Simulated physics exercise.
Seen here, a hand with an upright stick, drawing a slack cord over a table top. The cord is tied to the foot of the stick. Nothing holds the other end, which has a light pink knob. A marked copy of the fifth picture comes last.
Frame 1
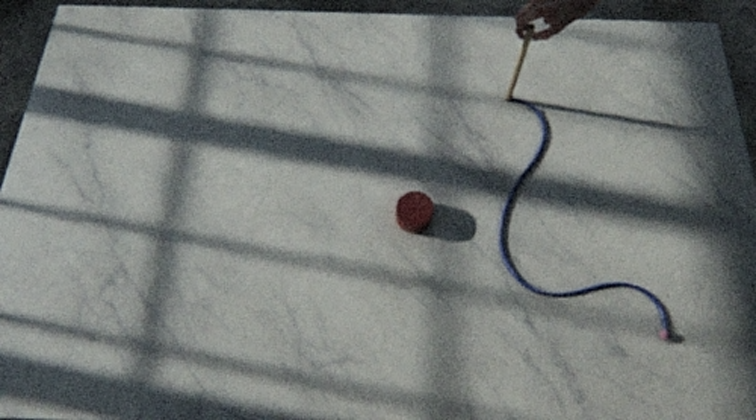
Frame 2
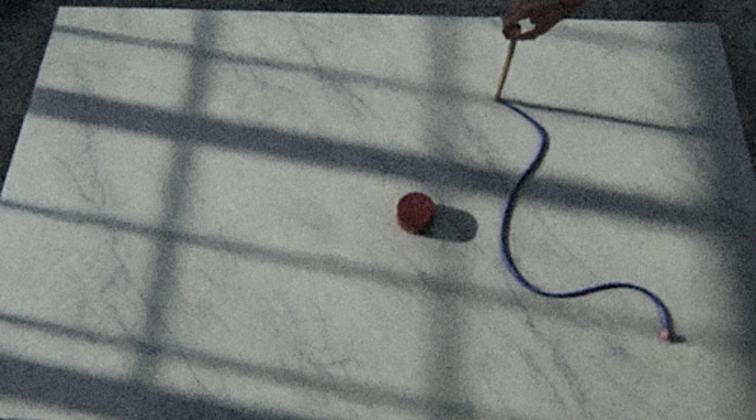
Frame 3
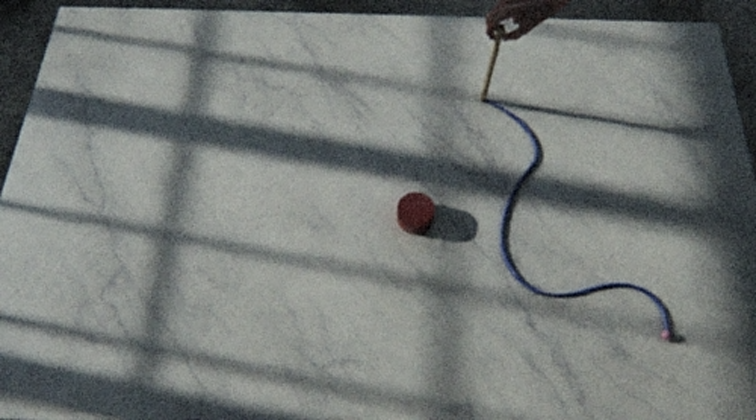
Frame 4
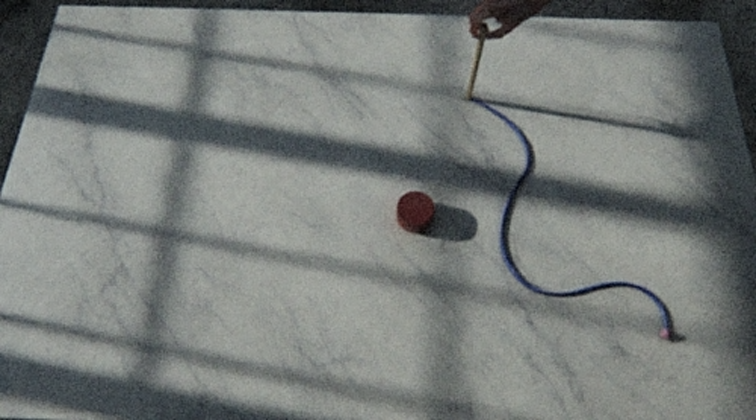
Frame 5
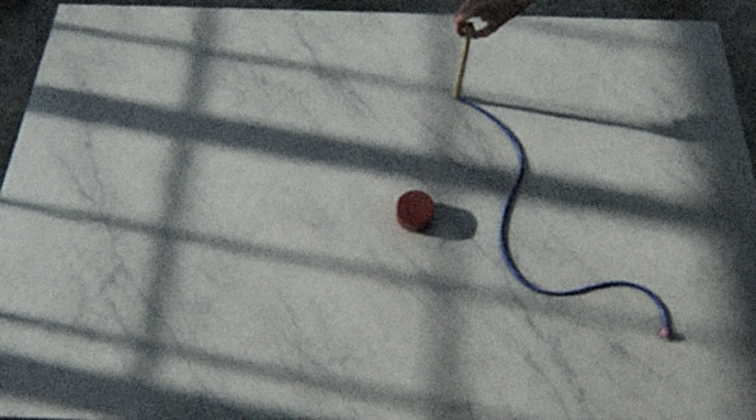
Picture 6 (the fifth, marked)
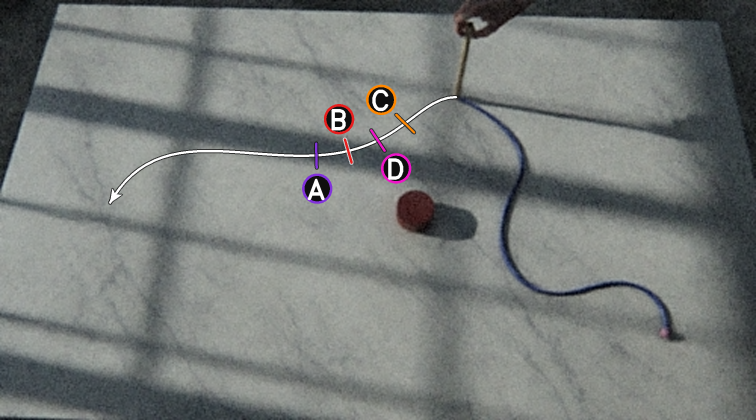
A hand with an upright stick draws the top of a slack blue cord left across a table.
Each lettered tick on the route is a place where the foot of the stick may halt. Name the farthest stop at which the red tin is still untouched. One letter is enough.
Mark A.
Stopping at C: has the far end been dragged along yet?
No.
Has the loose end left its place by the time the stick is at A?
No.
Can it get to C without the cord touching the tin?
Yes.
On the marked copy, A at (316, 155); B at (348, 151); C at (405, 123); D at (378, 140); the route from (456, 97) via (282, 155) to (110, 203).
With A. Early on, foot of the stick (410, 121), middle of the cord (503, 251), free end (666, 334).
Further on, foot of the stick (365, 147), middle of the cord (503, 251), free end (666, 334).
At the end, foot of the stick (316, 156), middle of the cord (498, 243), free end (666, 334); nothing has been touched.
As for the rest, B is safe but short; C is safe but short; D is safe but short.
